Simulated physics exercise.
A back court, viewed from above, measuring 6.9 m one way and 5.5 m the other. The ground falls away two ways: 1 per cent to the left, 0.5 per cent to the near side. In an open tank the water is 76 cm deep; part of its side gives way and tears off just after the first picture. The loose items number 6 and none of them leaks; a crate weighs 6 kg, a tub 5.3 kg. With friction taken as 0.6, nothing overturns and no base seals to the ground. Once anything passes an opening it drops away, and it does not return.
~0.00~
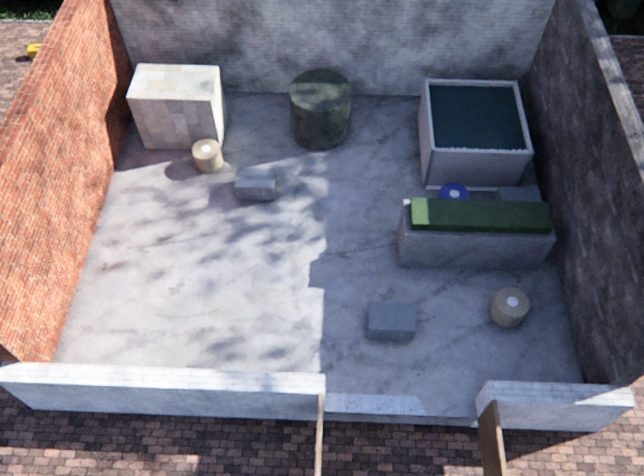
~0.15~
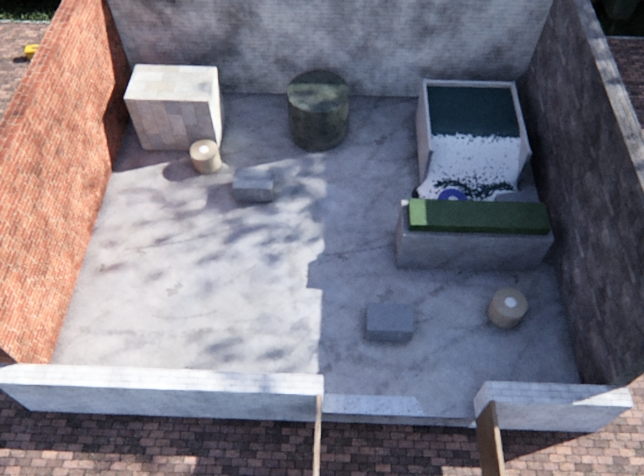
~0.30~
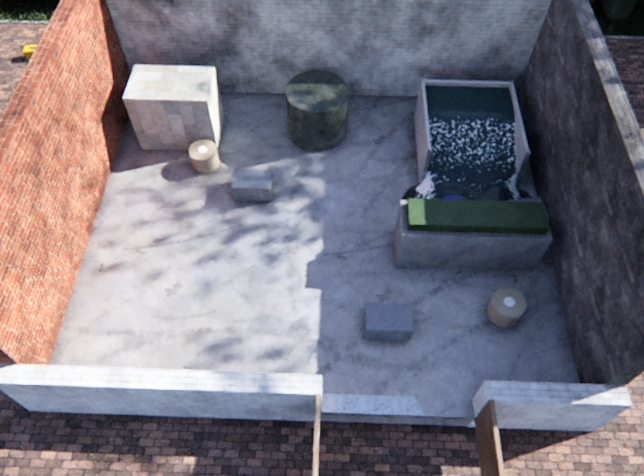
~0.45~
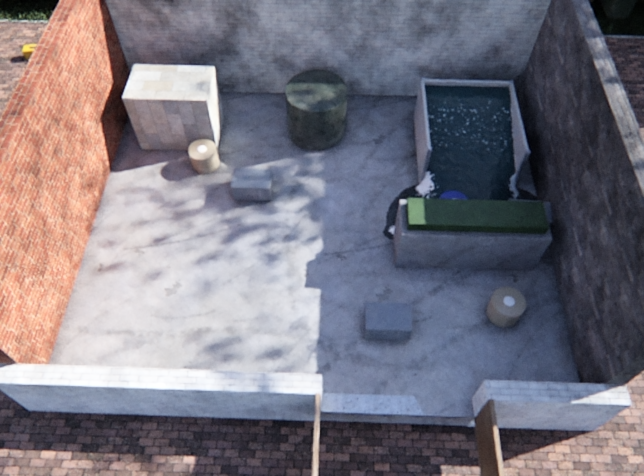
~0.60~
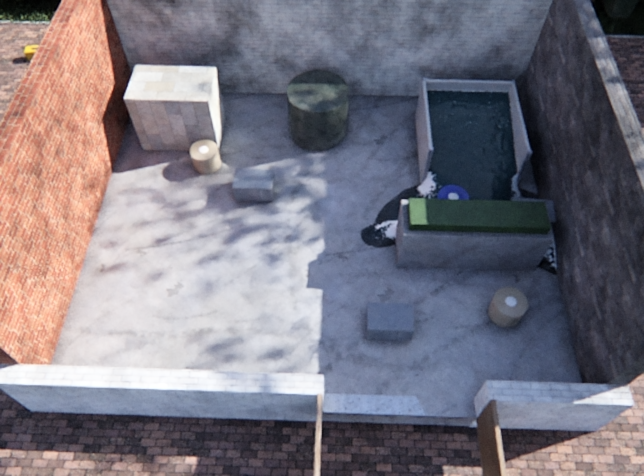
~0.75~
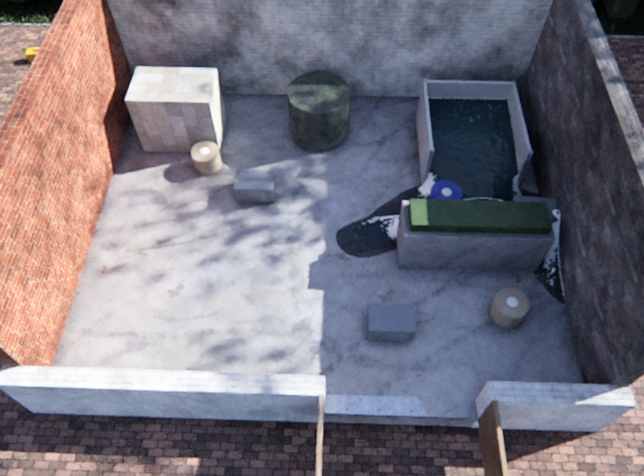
In a walled back court seen from above, the front side of an open tank gave way, and water poured out around the long green-topped block, spreading in dark patches to its left and right.
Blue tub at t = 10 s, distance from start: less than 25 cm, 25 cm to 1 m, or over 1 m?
Over 1 m.
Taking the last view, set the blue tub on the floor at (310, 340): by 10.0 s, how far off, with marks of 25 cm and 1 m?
From that spot, it is pushed a bit.
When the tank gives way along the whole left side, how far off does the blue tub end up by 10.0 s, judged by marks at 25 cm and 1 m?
In that case the blue tub barely shifts.
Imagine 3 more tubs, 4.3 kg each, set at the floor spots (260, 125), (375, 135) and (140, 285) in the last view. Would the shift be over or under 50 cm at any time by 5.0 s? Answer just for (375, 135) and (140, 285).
Well, the first is lower and the second higher.
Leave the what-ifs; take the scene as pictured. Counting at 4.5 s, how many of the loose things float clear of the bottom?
At that time the total is 4.
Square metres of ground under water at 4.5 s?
That flooded area is roughly 34 m2.
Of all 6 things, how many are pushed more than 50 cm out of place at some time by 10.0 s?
The answer here is 4.
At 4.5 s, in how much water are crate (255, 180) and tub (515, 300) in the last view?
Around 9 cm and 3 cm.
After 2.0 s the blue tub is near (320, 147), 2.3 m from its start, afloat; 0 of 6 are out; 3 afloat.
After 4.5 s the blue tub is near (147, 164), 4.8 m from its start, afloat; 0 of 6 are out; 4 afloat.
After 7.0 s the blue tub is near (100, 249), 5.2 m from its start, afloat; 0 of 6 are out; 4 afloat.
After 10.0 s the blue tub is near (141, 252), 4.7 m from its start, afloat; 0 of 6 are out; 5 afloat.
